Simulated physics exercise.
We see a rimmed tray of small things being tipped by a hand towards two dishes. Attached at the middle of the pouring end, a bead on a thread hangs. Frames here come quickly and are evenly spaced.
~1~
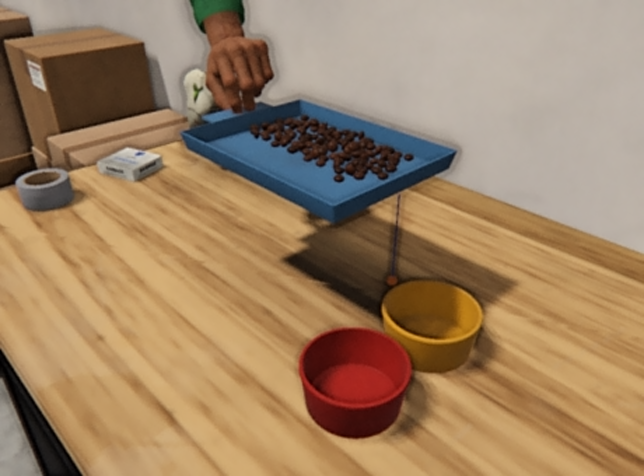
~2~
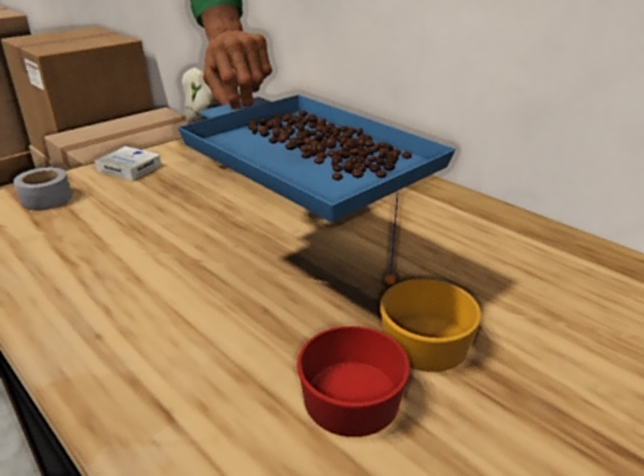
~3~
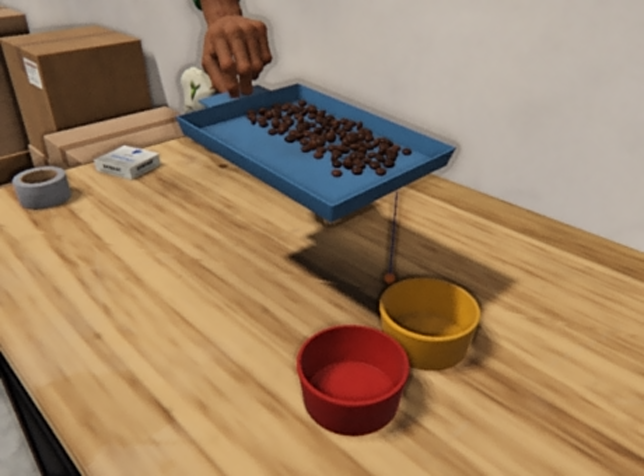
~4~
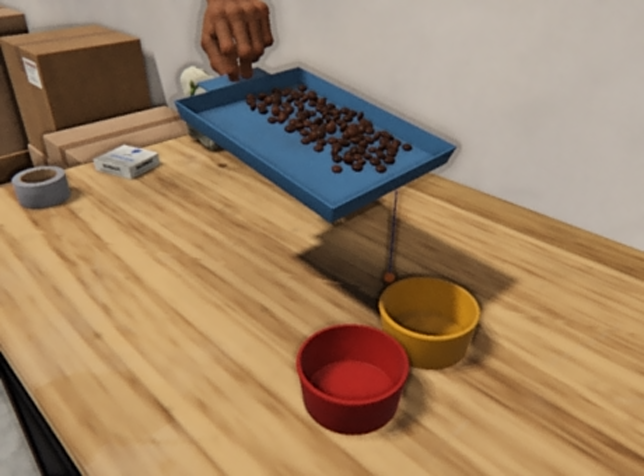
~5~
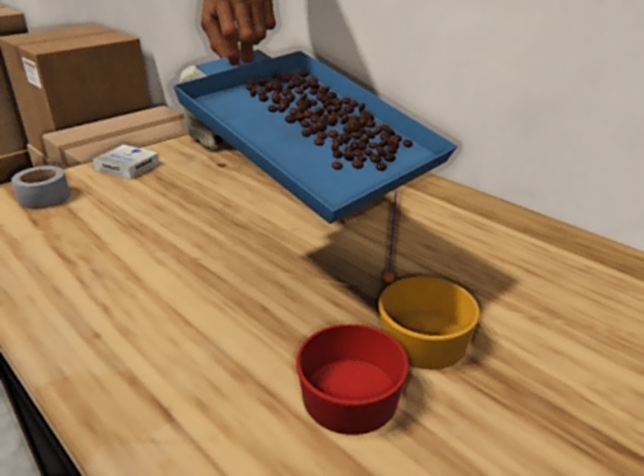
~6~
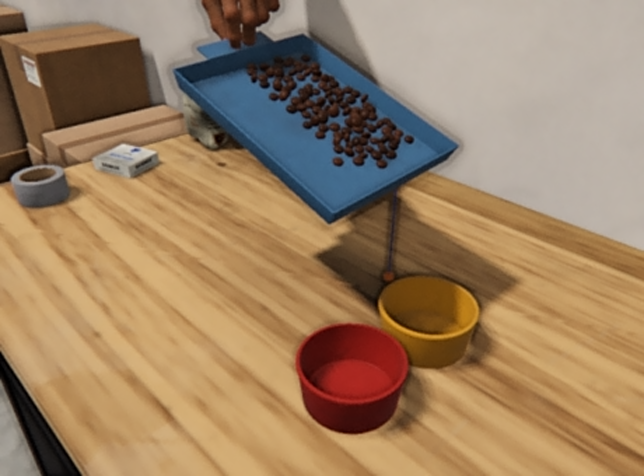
To begin with, a hand holds a blue tray of small brown pieces nearly level above a wooden table, with a red dish and a yellow dish below. The hand then raises the tray's far end steadily, tilting it toward the dishes, while the pieces stay clustered and the hanging bead barely moves.
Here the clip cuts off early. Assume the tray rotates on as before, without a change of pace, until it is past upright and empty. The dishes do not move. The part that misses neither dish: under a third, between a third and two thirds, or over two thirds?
Most likely the dishes will trap beyond two thirds of the load.
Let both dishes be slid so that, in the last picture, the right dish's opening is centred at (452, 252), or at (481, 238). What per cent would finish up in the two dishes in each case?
Around 30 % followed by around 10 %.
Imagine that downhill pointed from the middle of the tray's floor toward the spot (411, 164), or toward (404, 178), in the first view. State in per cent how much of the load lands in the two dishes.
For the first aim it is 0 in a hundred, for the second 30 in a hundred.
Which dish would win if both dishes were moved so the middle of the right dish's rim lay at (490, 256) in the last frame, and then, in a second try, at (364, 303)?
First try: The left-hand one. Second try: The right-hand one.
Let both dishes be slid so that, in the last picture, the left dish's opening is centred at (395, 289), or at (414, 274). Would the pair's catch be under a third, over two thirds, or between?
First attempt: Less than a third; second attempt: Below one third.
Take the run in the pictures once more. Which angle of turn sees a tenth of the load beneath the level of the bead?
Roughly 75 degrees of tilt.
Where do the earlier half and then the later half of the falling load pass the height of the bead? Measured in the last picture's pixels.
Roughly (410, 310) first, then roughly (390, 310).
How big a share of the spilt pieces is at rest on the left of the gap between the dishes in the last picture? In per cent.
Estimate: About 50 percent.
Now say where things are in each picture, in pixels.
Corners of the pouring end (334, 202) and (451, 150), level; middle of the load (335, 145), flat chocolate drops; left dish (395, 409); right dish (470, 346); bead on its thread (392, 280), in the first picture.
Corners of the pouring end (332, 201) and (449, 149), level; middle of the load (333, 141), in the second picture.
Corners of the pouring end (332, 202) and (449, 147), tipped barely, lowest at the left corner; middle of the load (333, 135), in the third picture.
Corners of the pouring end (333, 204) and (450, 146), tipped a little, lowest at the left corner; middle of the load (333, 126), in the fourth picture.
Corners of the pouring end (333, 206) and (452, 145), tipped a little, lowest at the left corner; middle of the load (334, 117), in the fifth picture.
Corners of the pouring end (334, 208) and (453, 144), tipped clearly, lowest at the left corner; middle of the load (336, 108); left dish (392, 404); right dish (466, 342), in the sixth picture.
Just after the last frame, tray tipped steeply; almost all on the tray; about a tenth in the air.
A moment on, tray tipped past a quarter turn; roughly a third on the tray; roughly a quarter in the left dish; roughly a quarter in the right dish; about a tenth outside both; about a tenth in the air.
Further on, tray tipped past a quarter turn; roughly a third in the left dish; roughly half in the right dish; about a tenth outside both.
When it is over, tray tipped past a quarter turn; roughly a third in the left dish; roughly half in the right dish; about a tenth outside both.
